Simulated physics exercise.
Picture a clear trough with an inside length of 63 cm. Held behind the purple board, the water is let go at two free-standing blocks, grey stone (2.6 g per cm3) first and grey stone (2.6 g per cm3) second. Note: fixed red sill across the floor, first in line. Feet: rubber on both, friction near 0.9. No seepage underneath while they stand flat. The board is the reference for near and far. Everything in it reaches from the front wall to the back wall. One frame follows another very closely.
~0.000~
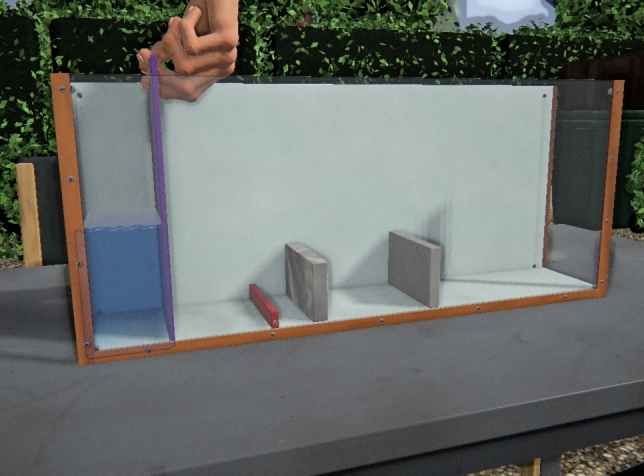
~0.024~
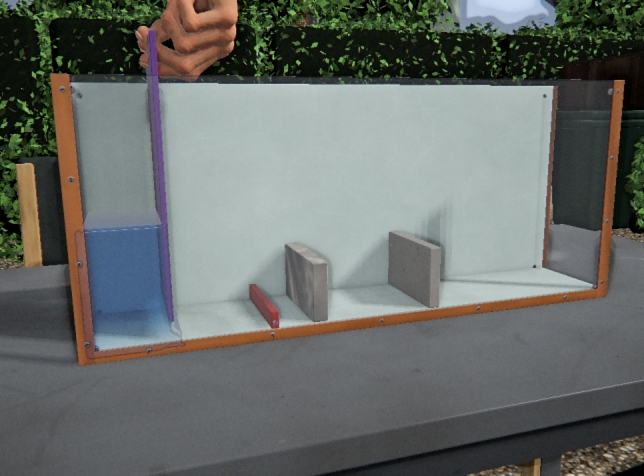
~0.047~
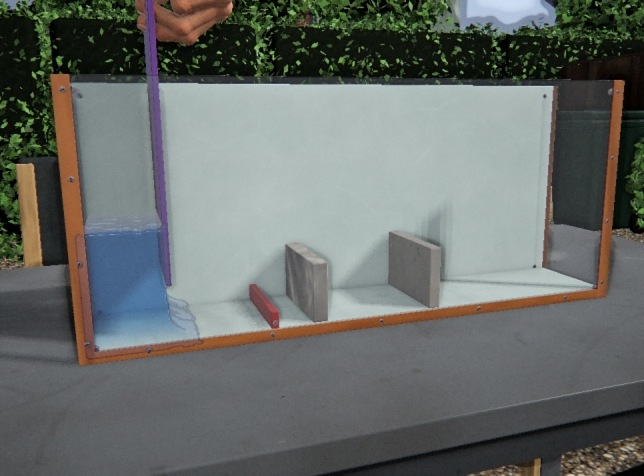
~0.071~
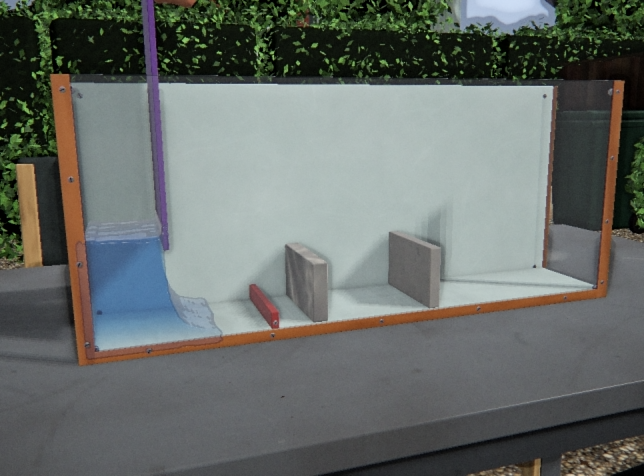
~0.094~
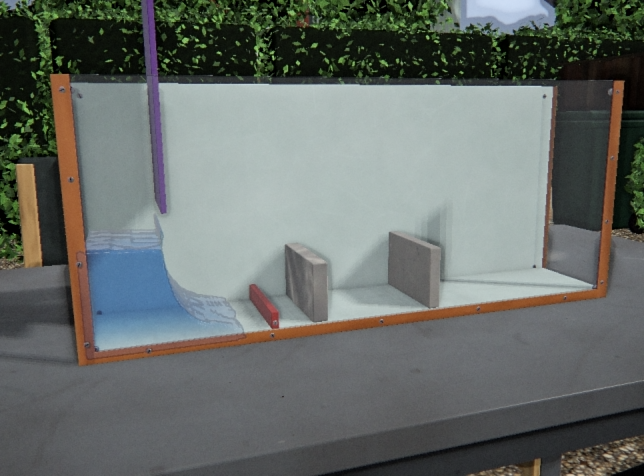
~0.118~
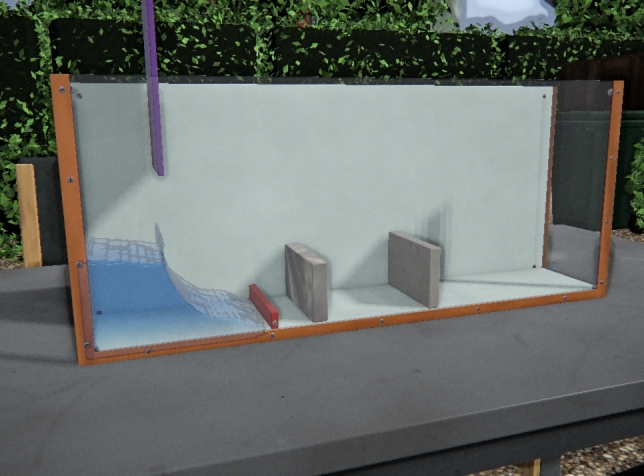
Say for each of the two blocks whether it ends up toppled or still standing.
At the end, the near one will go down, the far one will go down.
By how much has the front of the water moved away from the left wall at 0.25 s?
It has got out to near 28 cm from the left end.
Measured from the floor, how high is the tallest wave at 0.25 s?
Peak height: Approx. 11.5 cm.
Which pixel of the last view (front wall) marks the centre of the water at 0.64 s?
Look around (309, 311) on the front wall - that's where it is.
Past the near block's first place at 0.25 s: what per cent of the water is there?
I'd put it at about 6 percent.
After 0.25 s the front has run 28 cm from the left wall, the near block leans 6° and the far block is upright.
After 0.39 s the near block lies flat and the far block is upright.
After 0.64 s the near block lies flat and the far block leans 24°.
In the end the near block lies flat and the far block lies flat; 24 per cent of the water is past where the far block first stood.
